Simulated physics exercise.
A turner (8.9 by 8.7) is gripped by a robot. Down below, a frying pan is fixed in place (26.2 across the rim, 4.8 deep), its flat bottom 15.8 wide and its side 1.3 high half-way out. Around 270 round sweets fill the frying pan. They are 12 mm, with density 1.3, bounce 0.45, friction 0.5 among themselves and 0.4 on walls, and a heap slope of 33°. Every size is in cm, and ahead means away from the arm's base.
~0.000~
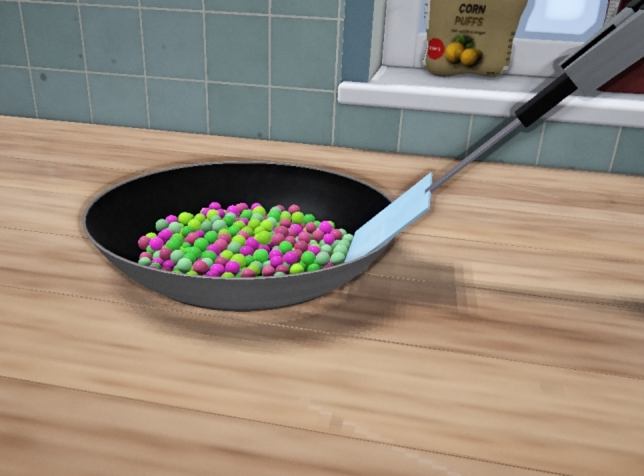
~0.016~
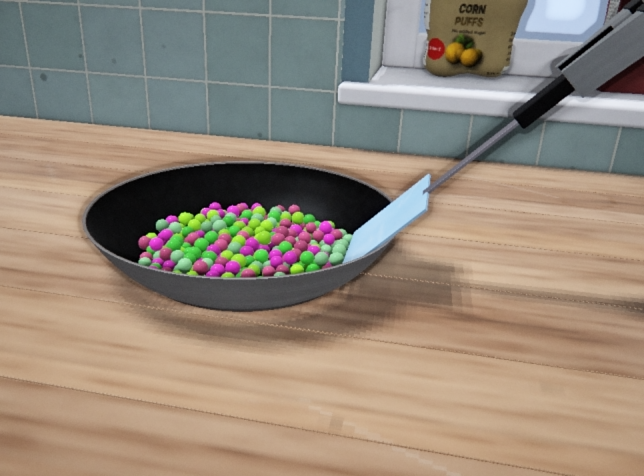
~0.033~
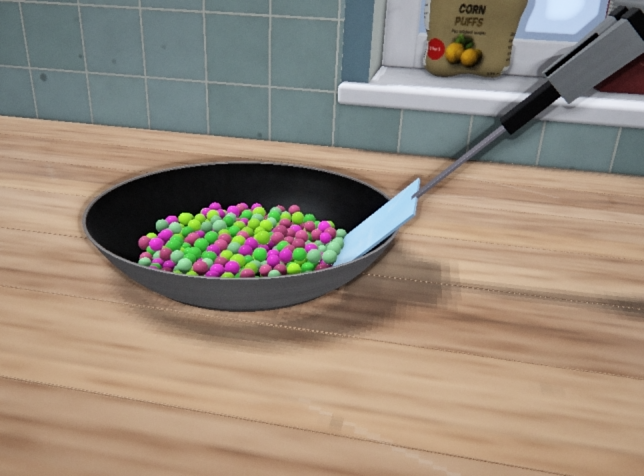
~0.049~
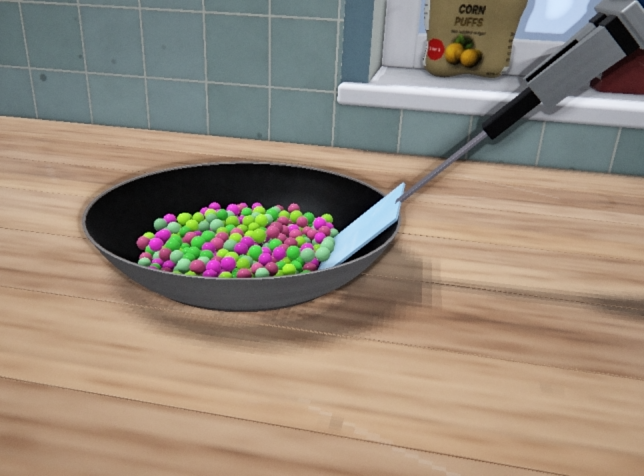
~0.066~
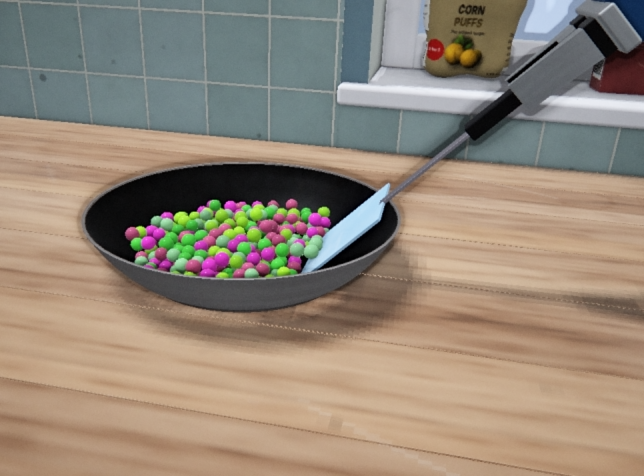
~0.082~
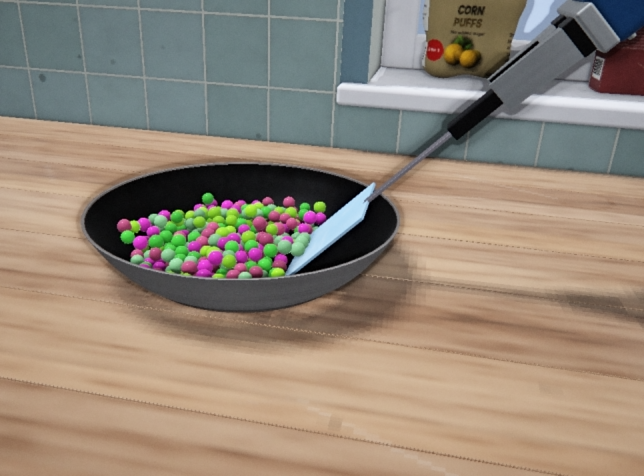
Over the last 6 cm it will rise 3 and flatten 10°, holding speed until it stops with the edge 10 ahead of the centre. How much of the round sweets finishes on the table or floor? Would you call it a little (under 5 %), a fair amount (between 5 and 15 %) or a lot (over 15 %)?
A lot, over 15 %.
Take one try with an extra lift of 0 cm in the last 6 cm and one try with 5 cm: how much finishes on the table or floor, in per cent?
Estimates, in order: 25 % then 15 %.
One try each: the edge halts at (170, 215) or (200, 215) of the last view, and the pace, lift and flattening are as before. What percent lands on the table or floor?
Estimates, in order: 0 % and 0 %.
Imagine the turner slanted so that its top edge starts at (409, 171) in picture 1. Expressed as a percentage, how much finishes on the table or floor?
Roughly 30 percent ends on the table or floor.
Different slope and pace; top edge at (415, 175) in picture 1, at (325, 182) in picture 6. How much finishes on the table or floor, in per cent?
Near 30 in a hundred.
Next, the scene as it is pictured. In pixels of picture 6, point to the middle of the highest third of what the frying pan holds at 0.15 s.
Near (197, 233).
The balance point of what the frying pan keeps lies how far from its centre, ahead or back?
3.5 cm ahead.
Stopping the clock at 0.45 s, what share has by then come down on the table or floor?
Share at that moment: About 10 %.
After 0.15 s, sloping 46°, highest piece 4 above the table; 271 in the frying pan.
After 0.22 s, sloping 43°, highest piece 6 above the table; 271 in the frying pan.
After 0.45 s, sloping 36°, highest piece 23 above the table; 202 in the frying pan, 29 on the table or floor, 40 on the blade or in flight.
After 1.50 s, sloping 36°, highest piece 3 above the table; 202 in the frying pan, 69 on the table or floor.
At rest, 202 in the frying pan, 69 on the table or floor. That is 25 % on the table or floor.
